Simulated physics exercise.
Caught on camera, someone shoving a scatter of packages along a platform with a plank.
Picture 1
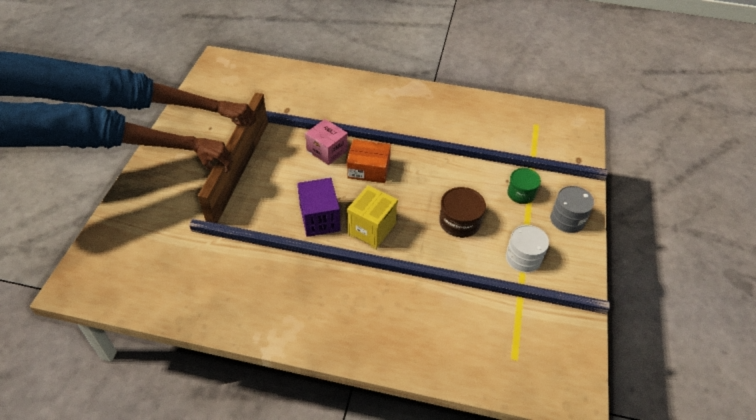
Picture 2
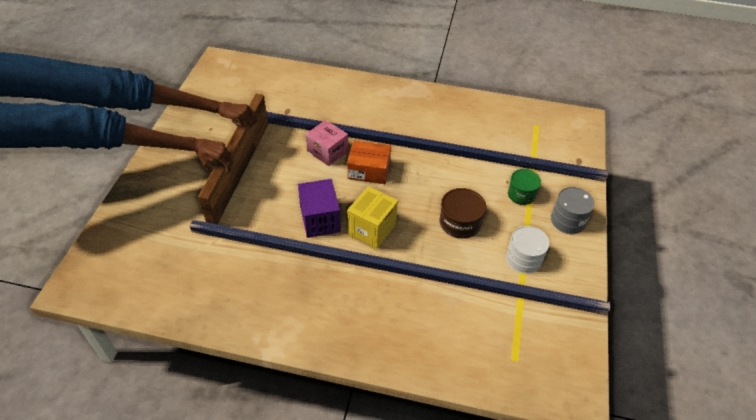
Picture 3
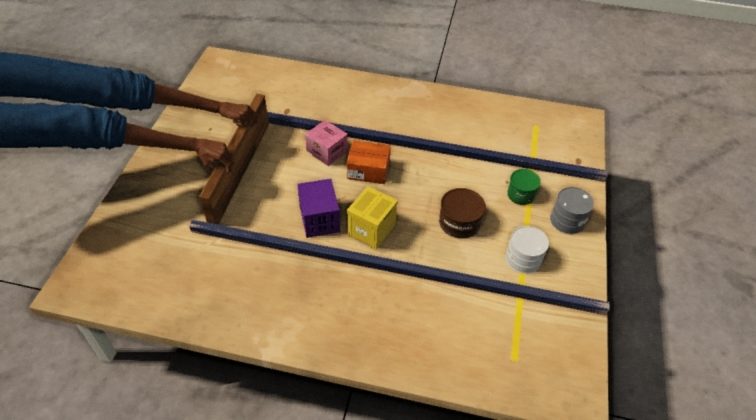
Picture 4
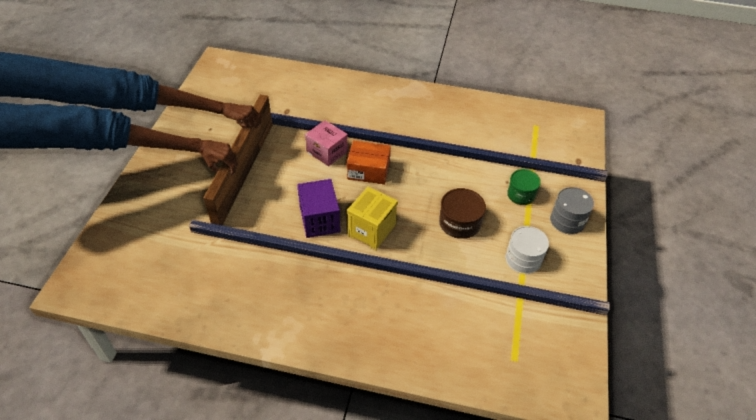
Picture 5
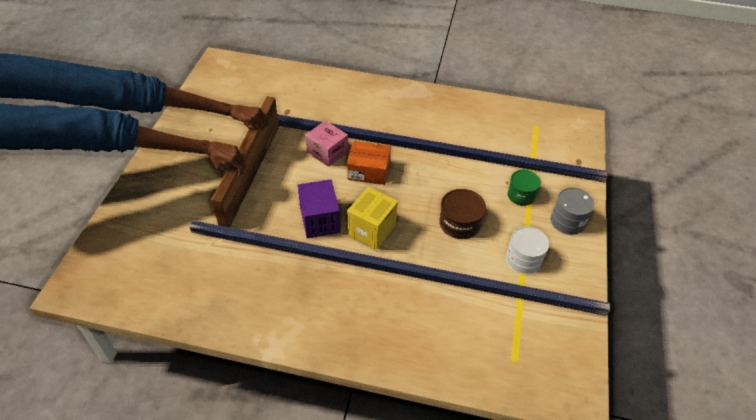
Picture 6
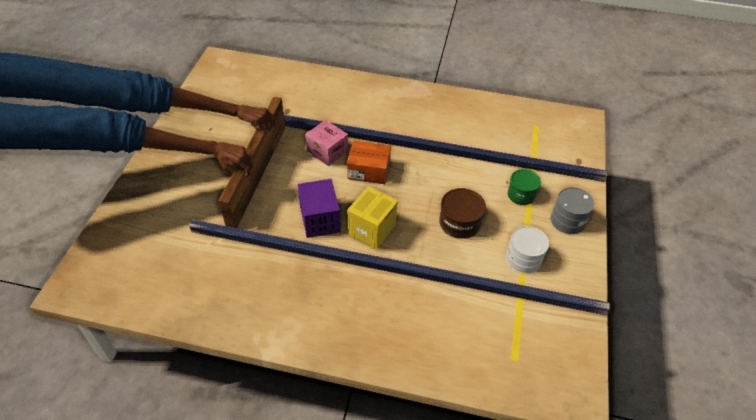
On a wooden tabletop, two hands sliding a plank slightly right between blue rails toward colourful boxes and round containers that stay still.
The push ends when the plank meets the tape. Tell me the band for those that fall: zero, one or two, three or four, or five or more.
In the end the number that fall off is one or two.
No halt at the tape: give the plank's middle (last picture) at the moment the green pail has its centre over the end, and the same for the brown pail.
For the green pail at (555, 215), for the brown pail at (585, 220).
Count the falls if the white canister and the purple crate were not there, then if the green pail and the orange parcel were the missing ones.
0 in the first case, 1 in the second.
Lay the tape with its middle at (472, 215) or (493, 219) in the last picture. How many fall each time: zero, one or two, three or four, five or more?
The falls would be none; not one.
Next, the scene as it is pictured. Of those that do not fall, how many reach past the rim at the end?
The number is 0.
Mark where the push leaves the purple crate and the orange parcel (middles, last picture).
About (545, 264), and the other about (549, 200).
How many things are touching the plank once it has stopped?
4 of them.
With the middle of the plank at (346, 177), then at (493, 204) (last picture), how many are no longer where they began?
4 and 7.
Soon after, none off yet; grey canister at rest near (572, 211); white canister at rest near (527, 250); green pail at rest near (524, 187).
In the end, the number that fall off is one or two; gone, white canister.
